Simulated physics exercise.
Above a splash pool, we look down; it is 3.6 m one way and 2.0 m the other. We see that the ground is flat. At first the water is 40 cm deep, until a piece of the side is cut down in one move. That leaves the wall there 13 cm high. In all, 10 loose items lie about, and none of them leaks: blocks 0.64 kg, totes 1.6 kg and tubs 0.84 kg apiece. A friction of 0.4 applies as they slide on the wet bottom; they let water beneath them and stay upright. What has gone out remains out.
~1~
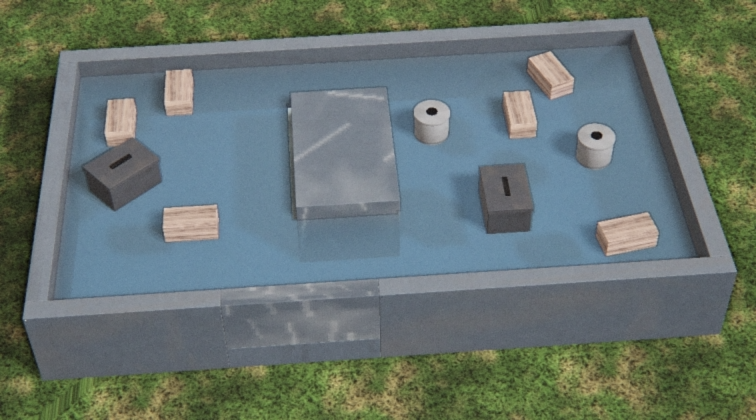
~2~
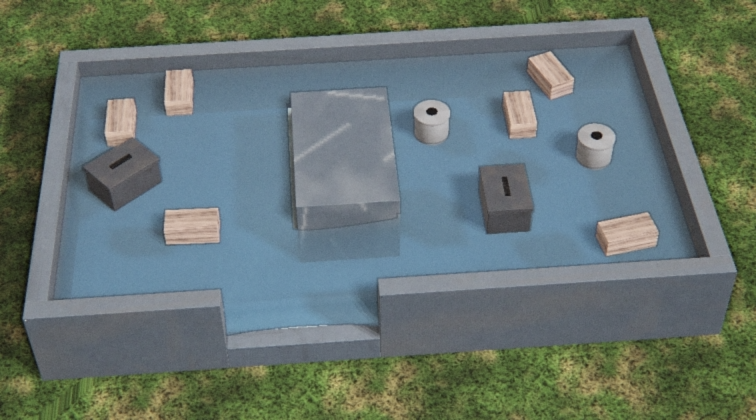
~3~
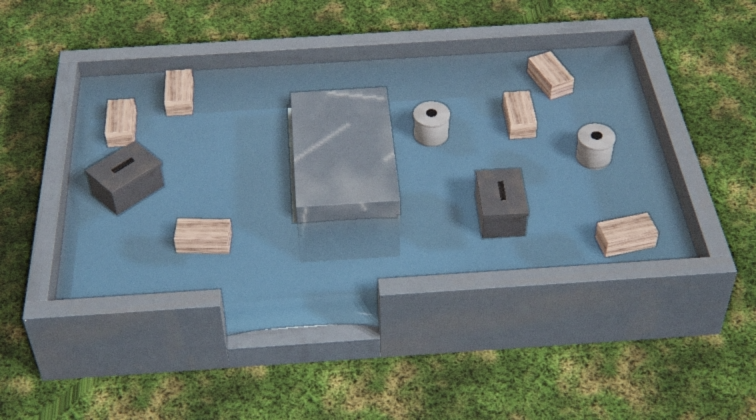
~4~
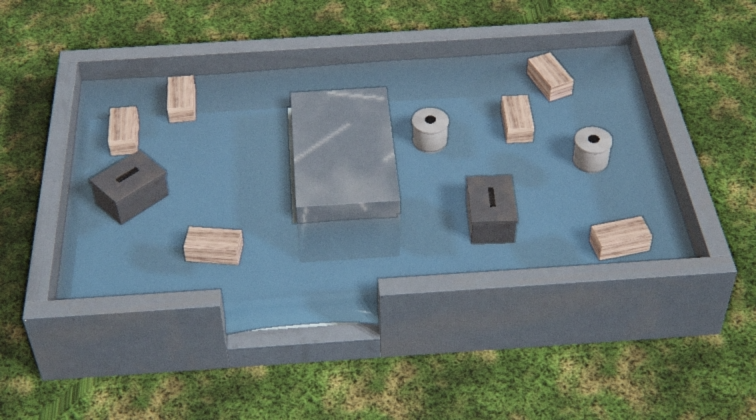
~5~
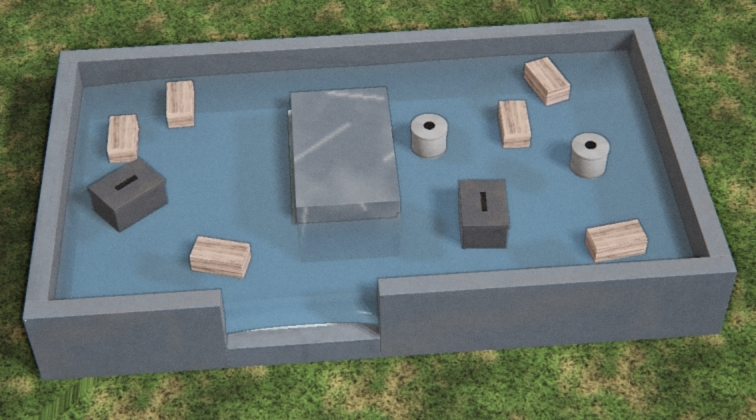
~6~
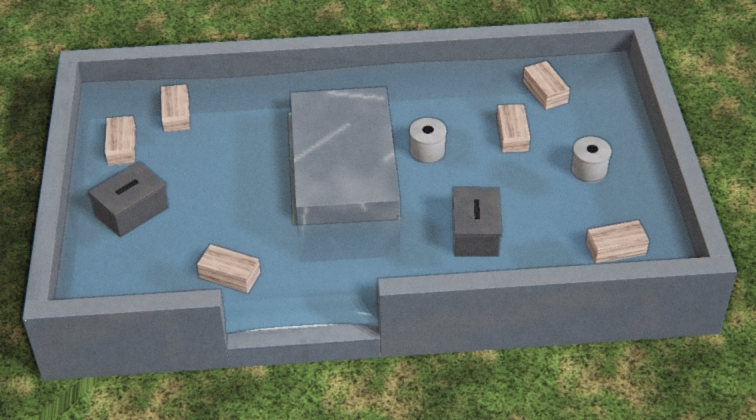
Water in a walled pool began flowing out through a gap that opened in the near wall, and the floating wooden blocks, dark boxes and pale round tubs drifted slightly, the nearest block moving most.
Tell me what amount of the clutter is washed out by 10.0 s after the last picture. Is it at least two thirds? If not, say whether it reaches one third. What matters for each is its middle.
The part gone is the low band.
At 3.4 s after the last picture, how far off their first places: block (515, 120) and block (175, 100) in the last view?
The first is off by 20 cm, the second by 20 cm.
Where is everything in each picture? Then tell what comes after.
In the first frame, a block at (190, 217), afloat; a tote at (506, 187) floats; 40 cm deep round most things; 0 of 10 have shifted.
In the second frame, a block at (191, 219) floats; a tote at (506, 187), afloat; 40 cm deep round most things; 0 of 10 have shifted.
In the third frame, a block at (202, 229), afloat, 10 cm from its start; a tote at (502, 192) floats; 40 cm deep round most things; 1 of 10 have shifted.
In the fourth frame, a block at (213, 239), afloat, 20 cm from its start; a tote at (492, 198), afloat, 10 cm from its start; 38 cm deep round most things; 4 of 10 have shifted.
In the fifth frame, a block at (220, 250), afloat, 29 cm from its start; a tote at (484, 203), afloat, 17 cm from its start; about 2410 L in view; 9 of 10 have shifted.
In the sixth frame, a block at (228, 262) floats, 39 cm from its start; a tote at (477, 210) floats, 23 cm from its start; about 2350 L in view; 9 of 10 have shifted.
Then, 0.8 s after the last picture 0 of 10 are out; 10 afloat.
Then, 3.4 s after the last picture 1 of 10 are out; 9 afloat.
Then, 6.0 s after the last picture 2 of 10 are out; 8 afloat.
Then, 10.0 s after the last picture 2 of 10 are out; 8 afloat.
